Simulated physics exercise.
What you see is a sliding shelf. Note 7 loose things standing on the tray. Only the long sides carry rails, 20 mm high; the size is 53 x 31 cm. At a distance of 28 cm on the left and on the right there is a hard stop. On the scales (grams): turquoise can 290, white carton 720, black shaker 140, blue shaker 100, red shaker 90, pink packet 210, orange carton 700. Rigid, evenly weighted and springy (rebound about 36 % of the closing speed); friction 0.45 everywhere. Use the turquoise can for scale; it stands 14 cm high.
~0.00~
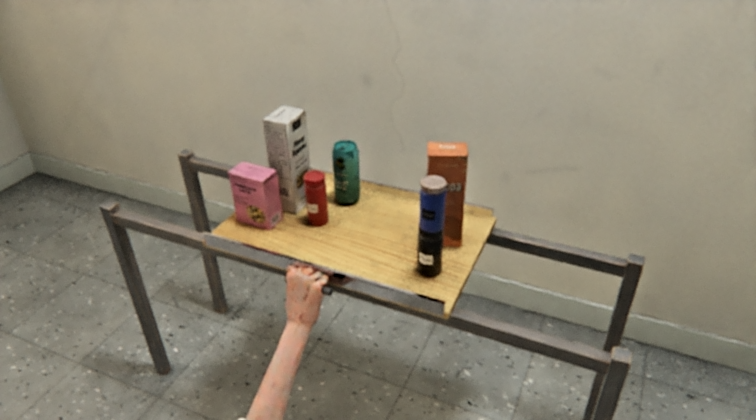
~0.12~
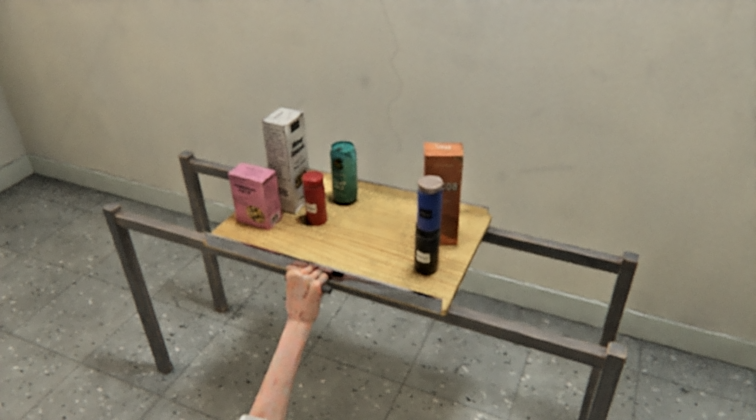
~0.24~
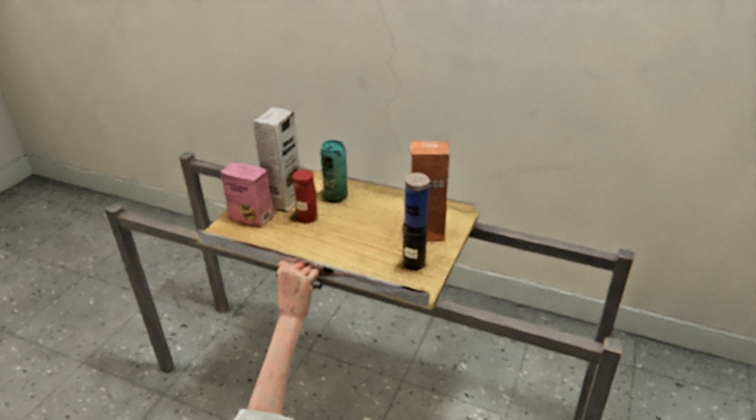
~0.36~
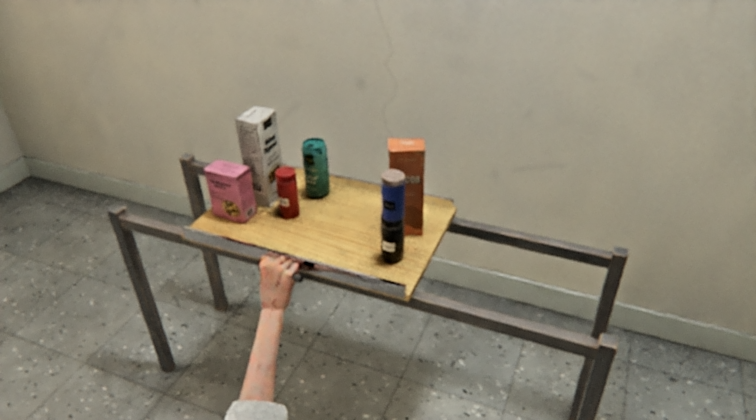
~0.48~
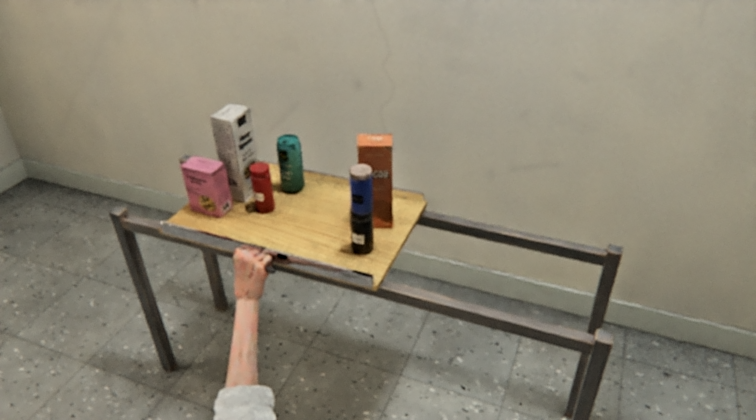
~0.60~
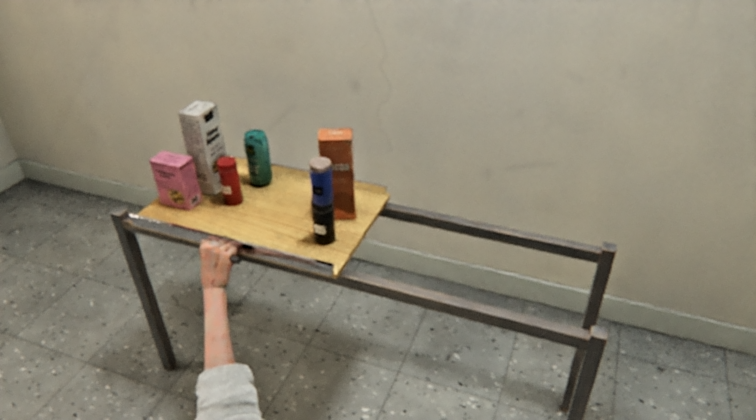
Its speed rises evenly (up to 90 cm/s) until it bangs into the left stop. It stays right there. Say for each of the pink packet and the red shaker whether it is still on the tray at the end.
Pink packet - no, red shaker - yes.
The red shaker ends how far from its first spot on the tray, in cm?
It ends up around 14 cm from its start.
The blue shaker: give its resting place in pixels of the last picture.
Close to pixel (208, 203) in the final view.
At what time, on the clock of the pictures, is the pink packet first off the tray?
I'd say around the 0.8 s mark.
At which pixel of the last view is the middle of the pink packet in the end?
It ends near (159, 336).
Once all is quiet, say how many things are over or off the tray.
All told, 7.
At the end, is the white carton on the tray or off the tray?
When everything stops, the white carton is out of bounds.
Around 0.80 s, tray 28 cm left; pink packet now off the tray; red shaker at 33° to upright near (188, 171); blue shaker at 40° to upright.
Around 1.00 s, tray 28 cm left; white carton now off the tray; red shaker at 71° to upright near (179, 177); blue shaker on its side.
Around 1.20 s, tray 28 cm left; red shaker on its side near (172, 182); turquoise can on its side; blue shaker on its side.
Finally (2.1 s), off the tray, white carton and pink packet; on their side or leaning hard on the tray, turquoise can, black shaker, blue shaker, red shaker and orange carton. In the last view, pink packet near (159, 336), red shaker near (171, 183).
